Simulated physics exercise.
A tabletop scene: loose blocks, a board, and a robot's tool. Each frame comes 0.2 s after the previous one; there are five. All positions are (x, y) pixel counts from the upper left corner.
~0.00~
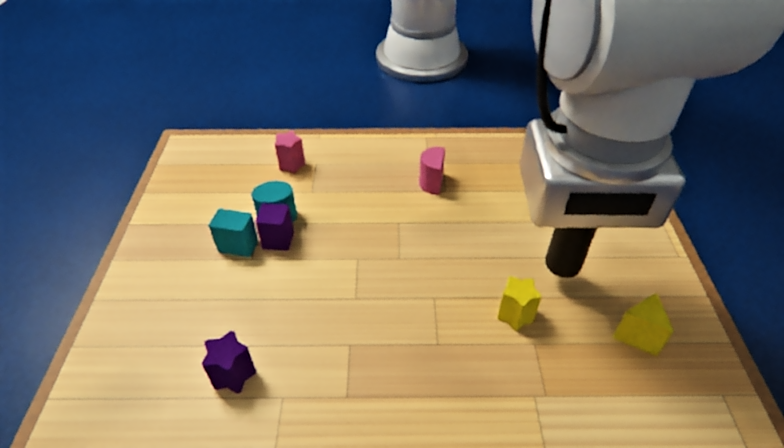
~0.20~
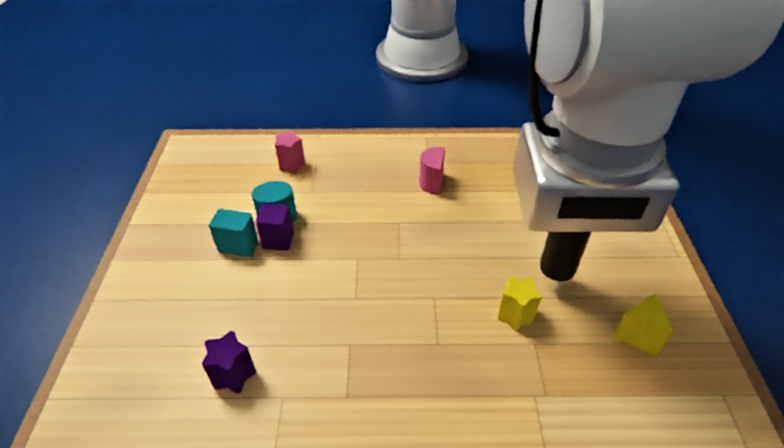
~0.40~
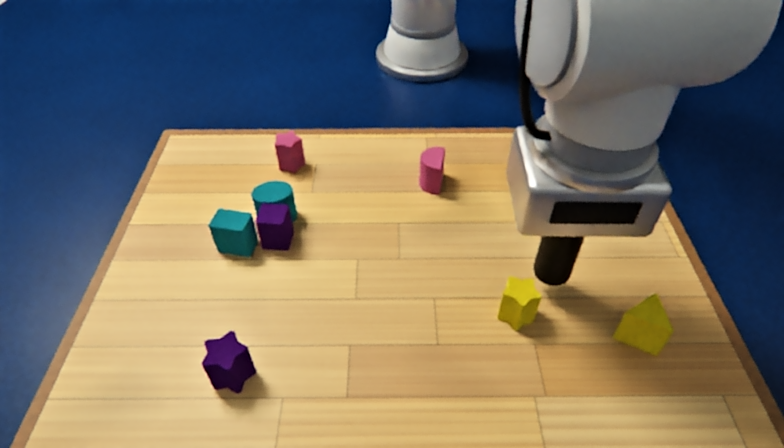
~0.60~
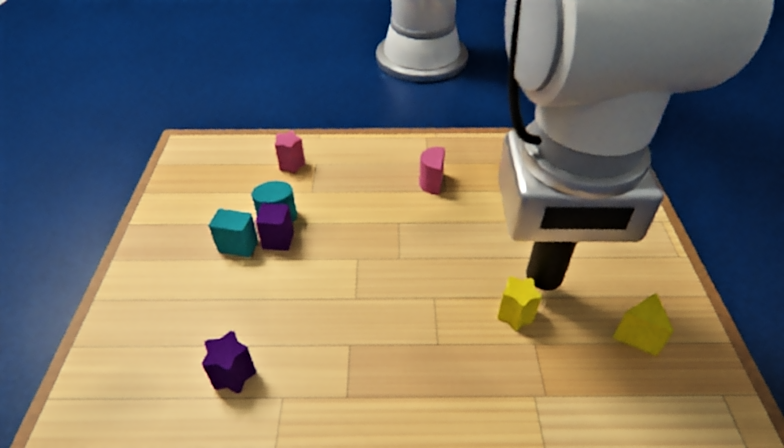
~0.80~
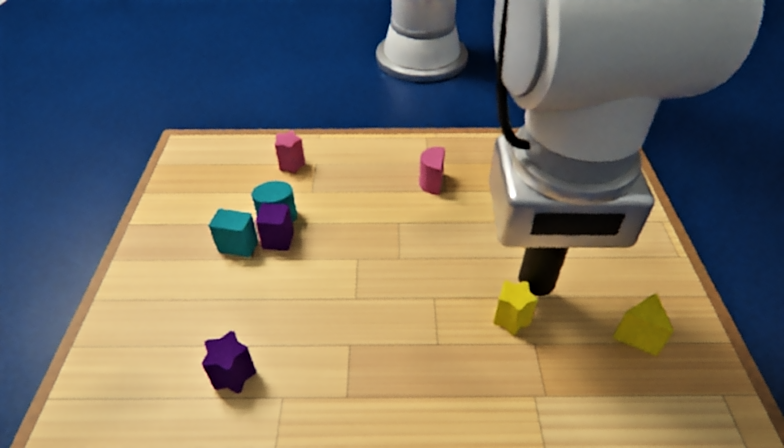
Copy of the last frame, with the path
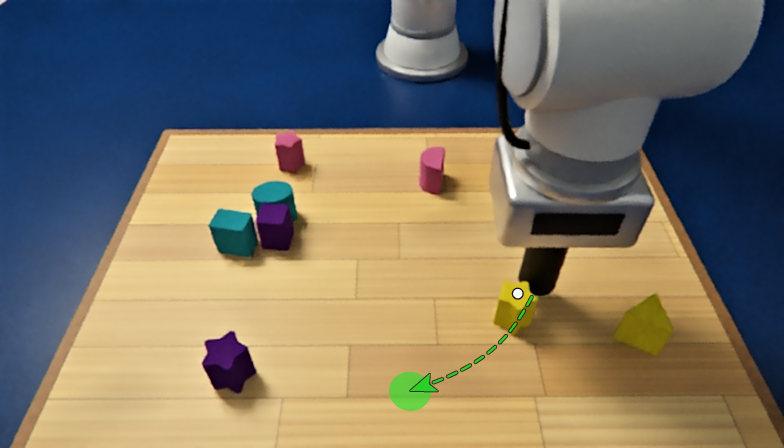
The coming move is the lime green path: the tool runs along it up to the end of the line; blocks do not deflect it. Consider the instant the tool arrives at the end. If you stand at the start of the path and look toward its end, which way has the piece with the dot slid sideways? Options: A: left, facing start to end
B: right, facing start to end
B
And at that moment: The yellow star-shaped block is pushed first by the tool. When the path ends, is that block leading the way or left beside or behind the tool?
I think it holds its spot in front.
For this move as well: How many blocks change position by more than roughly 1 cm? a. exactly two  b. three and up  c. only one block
I choose c.
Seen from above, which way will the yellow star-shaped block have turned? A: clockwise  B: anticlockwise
I'll go with A - clockwise.
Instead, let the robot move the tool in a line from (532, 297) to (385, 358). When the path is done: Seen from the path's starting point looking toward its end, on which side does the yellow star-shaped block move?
Measured against the direction from start to end, the yellow star-shaped block shifts toward the left-hand side.
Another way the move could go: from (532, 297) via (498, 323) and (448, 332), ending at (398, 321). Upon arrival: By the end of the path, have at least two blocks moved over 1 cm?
That would be a no.
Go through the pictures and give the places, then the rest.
Tool tip at (563, 265); block tops, yellow star-shaped block at (522, 290); yellow triangular piece at (652, 312), in the first picture.
Tool at (557, 269); blocks unchanged, in the second picture.
Tool at (551, 273); blocks unchanged, in the third picture.
Tool at (544, 278); blocks unchanged, in the fourth picture.
Tool at (536, 283); yellow star-shaped block at (518, 294); yellow triangular piece at (652, 312), in the fifth picture.
Path on the board, from (532, 297) through (507, 335) and (465, 368) to (410, 391); the dot is on the yellow star-shaped block.
On the path given first. One third of the way, tool at (510, 322); yellow star-shaped block at (481, 330), turned 25° clockwise.
Two thirds of the way, tool at (467, 355); yellow star-shaped block at (433, 350), turned 75° clockwise.
At the end, tool at (411, 378); yellow star-shaped block at (373, 371), turned 80° clockwise; yellow triangular piece in place.
